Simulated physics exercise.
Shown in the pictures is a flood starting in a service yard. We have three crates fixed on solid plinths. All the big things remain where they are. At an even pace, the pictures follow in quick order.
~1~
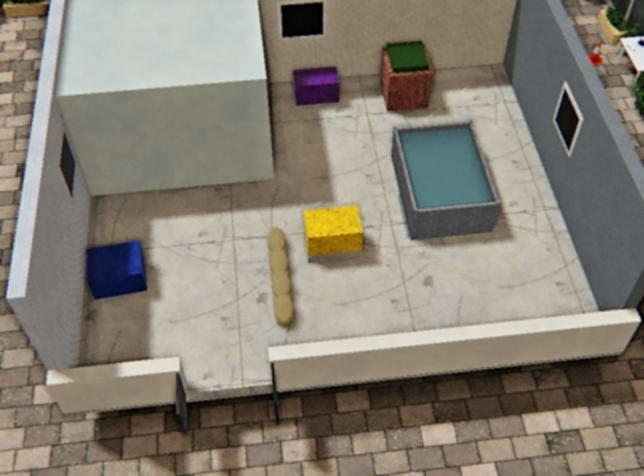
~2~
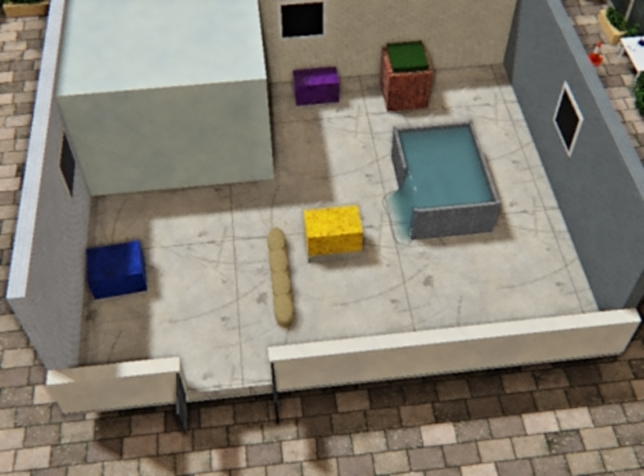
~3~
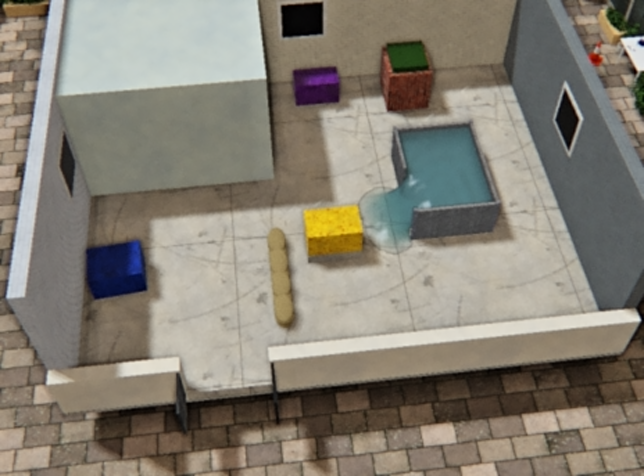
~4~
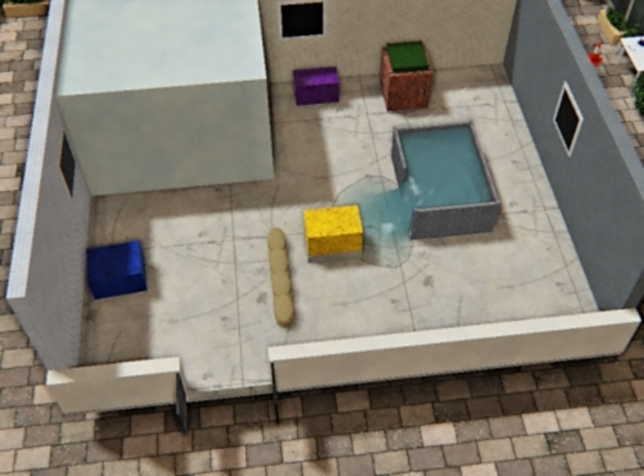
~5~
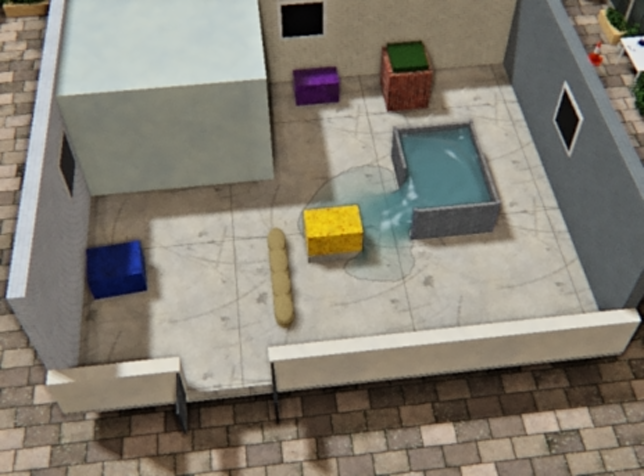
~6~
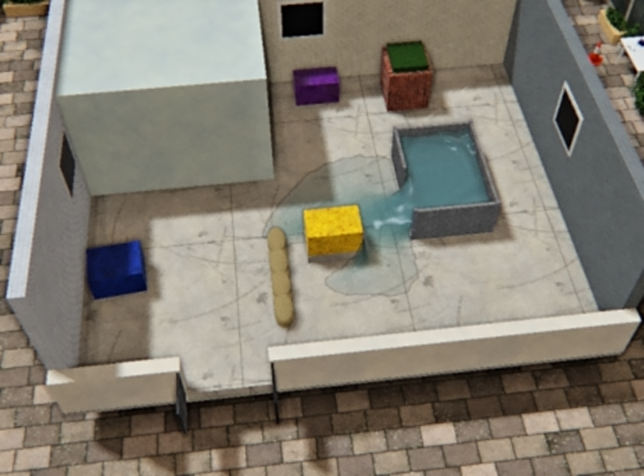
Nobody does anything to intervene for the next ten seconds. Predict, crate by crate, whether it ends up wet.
The blue crate ends up wet; the purple crate ends up wet; the yellow crate ends up wet.
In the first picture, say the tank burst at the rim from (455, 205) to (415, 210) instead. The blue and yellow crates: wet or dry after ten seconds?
Blue crate is reached; yellow crate is not reached.
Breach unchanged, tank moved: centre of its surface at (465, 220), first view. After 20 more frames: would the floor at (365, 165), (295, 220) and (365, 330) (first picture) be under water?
Results in order - swamped, swamped, swamped.
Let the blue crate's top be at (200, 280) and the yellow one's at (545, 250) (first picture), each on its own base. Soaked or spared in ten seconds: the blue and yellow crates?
Ten seconds on, the blue crate has been flooded, but the yellow crate is still clear.
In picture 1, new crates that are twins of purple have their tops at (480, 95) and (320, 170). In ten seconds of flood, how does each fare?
Is left dry, becomes wet.
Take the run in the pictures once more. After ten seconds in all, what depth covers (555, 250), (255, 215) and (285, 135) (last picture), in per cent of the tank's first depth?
About 4, 8, 4 %.
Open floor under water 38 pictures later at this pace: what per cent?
Estimate: Some 75 in a hundred.
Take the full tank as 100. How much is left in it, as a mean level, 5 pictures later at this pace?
Near 60 in a hundred.
A moment on, water covers 25 % of the floor; the blue crate water round its plinth, the purple crate not reached, the yellow crate water round its plinth.
Next, water covers 35 % of the floor; the blue crate water round its plinth, the purple crate not reached, the yellow crate water round its plinth.
Then, water covers 55 % of the floor; the blue crate water round its plinth, the purple crate water round its plinth, the yellow crate water round its plinth.
Later, water covers 75 % of the floor; the blue crate water round its plinth, the purple crate water round its plinth, the yellow crate water round its plinth.
In the end, water covers 90 % of the floor; the blue crate was topped, the purple crate was topped, the yellow crate was topped.
